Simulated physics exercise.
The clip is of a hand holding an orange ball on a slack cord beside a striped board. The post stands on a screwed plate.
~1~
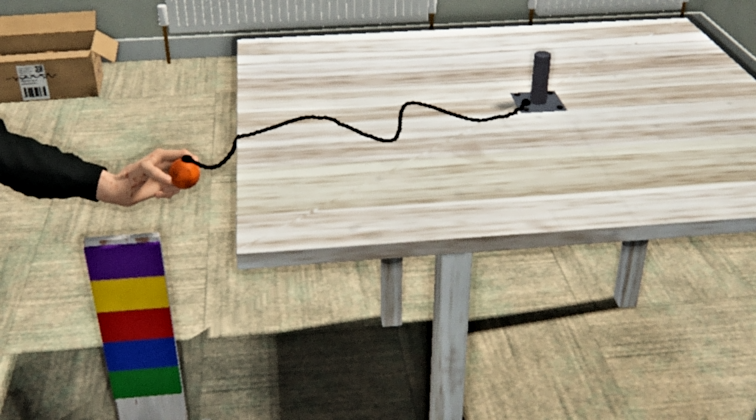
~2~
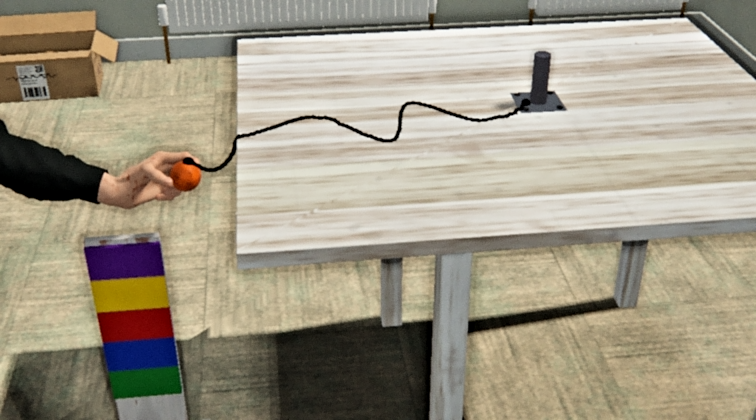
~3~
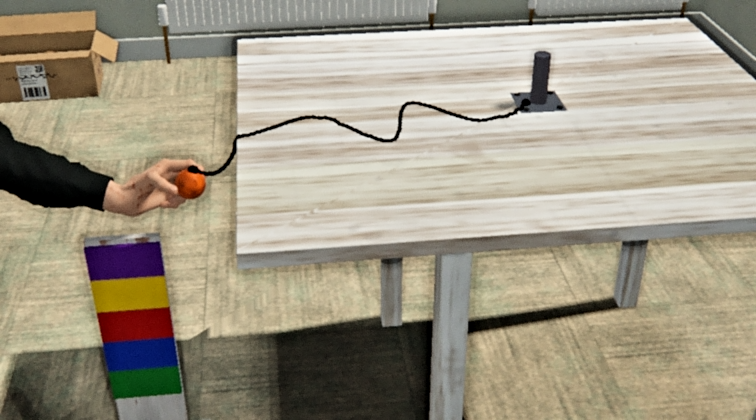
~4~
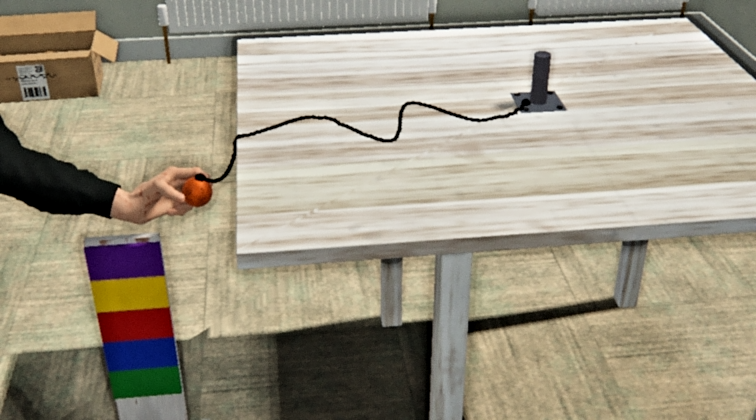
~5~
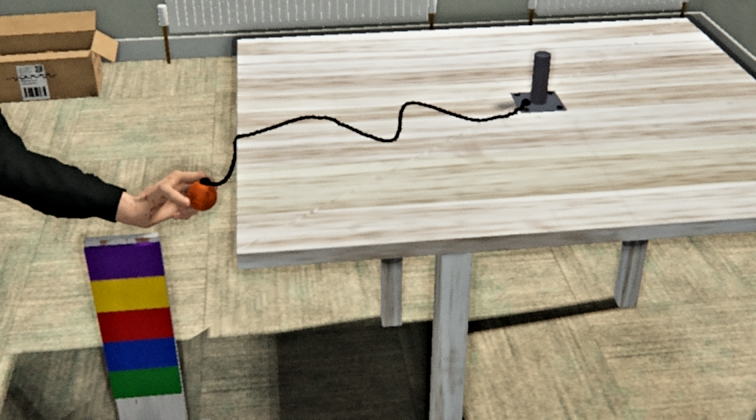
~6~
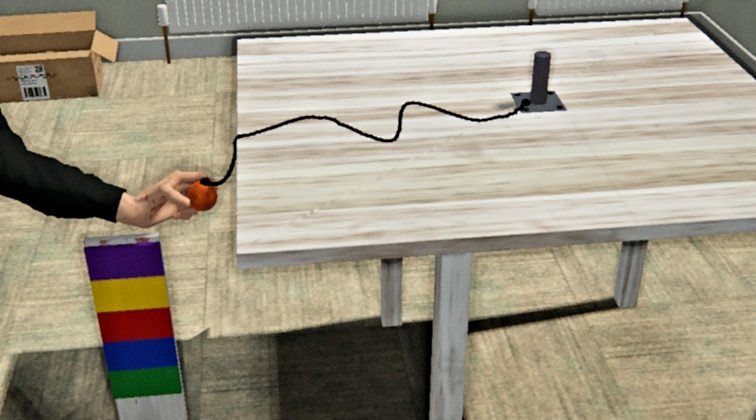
The clip shows a hand holding an orange ball on a slack black cord that runs across a pale table to a dark post. Above a striped board, the hand moves the ball slightly down and to the right.
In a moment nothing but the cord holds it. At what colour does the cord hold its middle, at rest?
The cord holds its middle at red.
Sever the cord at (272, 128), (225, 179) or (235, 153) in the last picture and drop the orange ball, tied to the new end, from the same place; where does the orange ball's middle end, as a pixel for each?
The places are (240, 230), (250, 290) and (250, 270).
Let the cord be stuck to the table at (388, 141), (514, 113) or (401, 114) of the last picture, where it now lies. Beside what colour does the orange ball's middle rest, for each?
Try by try: Purple; red; yellow.
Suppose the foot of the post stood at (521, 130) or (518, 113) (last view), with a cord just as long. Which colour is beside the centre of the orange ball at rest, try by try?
It would be blue; blue.
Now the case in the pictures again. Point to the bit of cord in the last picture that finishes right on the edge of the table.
Near (345, 126).
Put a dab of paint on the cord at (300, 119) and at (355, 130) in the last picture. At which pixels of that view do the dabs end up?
Near (240, 187) and (249, 133).
Early on, ball near (235, 302); level with red.
Midway, ball near (260, 305); level with red.
Finally, ball near (251, 312); level with red. At red.
